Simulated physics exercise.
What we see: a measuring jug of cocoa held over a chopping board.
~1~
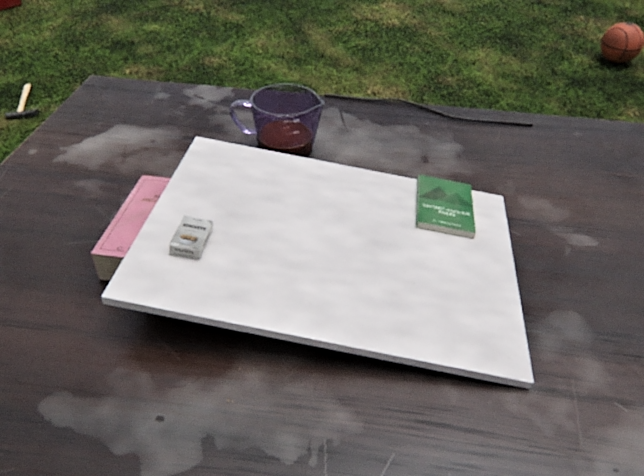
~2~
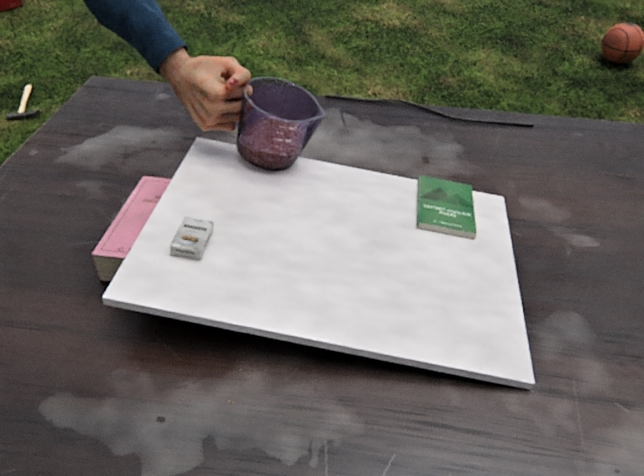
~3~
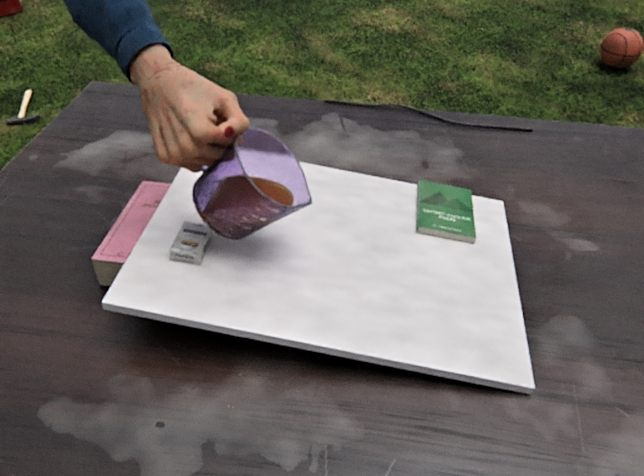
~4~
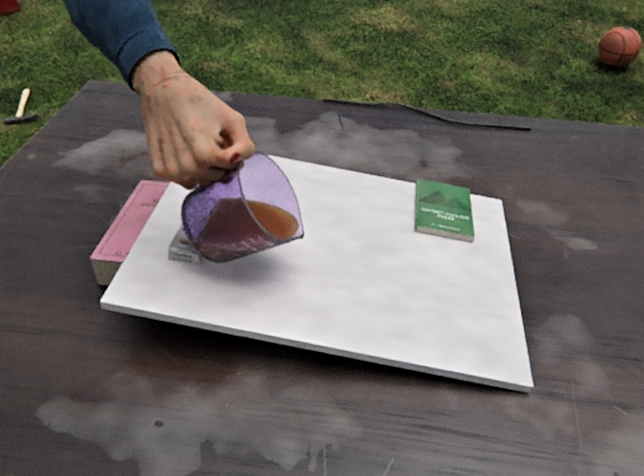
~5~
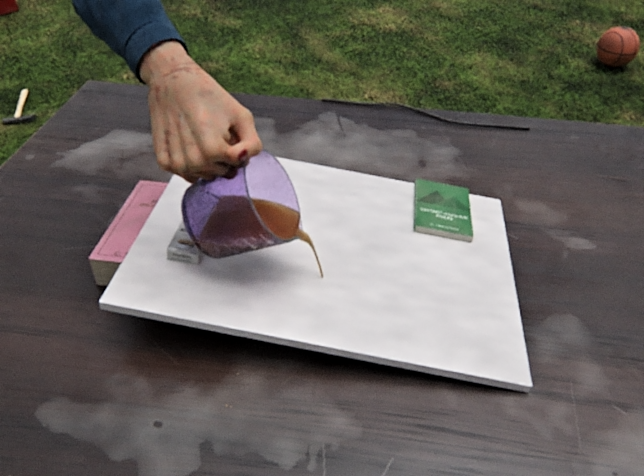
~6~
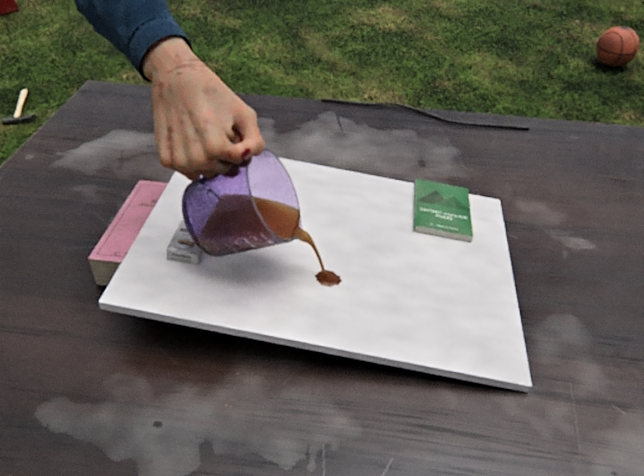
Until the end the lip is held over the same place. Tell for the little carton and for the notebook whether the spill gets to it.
On the left the little carton stays dry; on the right the notebook stays dry.
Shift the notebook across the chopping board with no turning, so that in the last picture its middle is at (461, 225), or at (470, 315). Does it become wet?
Case one: No contact. Case two: Contact.
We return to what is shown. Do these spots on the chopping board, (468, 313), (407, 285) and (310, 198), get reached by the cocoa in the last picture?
So, first got to, next got to, and last left alone.
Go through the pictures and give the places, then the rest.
The first frame shows the chopping board slopes down to the right; measuring jug (285, 123) about a quarter full; little carton (191, 237); notebook (445, 205).
The second frame shows measuring jug about a quarter full, surface at (271, 136); little carton (192, 238).
The third frame shows measuring jug (249, 186) tipped 45° with all of its load; notebook (445, 210).
The fourth frame shows the chopping board slopes down to the right; measuring jug (242, 210) tipped 55° with all of its load; little carton (190, 242).
The fifth frame shows the first of it lands; measuring jug (243, 208) tipped 60° with all of its load; notebook (442, 209).
The sixth frame shows the first of it lands; measuring jug (243, 206) tipped 60° with all of its load; little carton (189, 242); notebook (442, 209).
Soon after, it runs down to the right; the little carton is dry; the notebook is dry.
Later, it runs down to the right and off the end; the little carton is dry; the notebook is dry.
In the end, it runs down to the right and off the end; the little carton is dry; the notebook is dry.
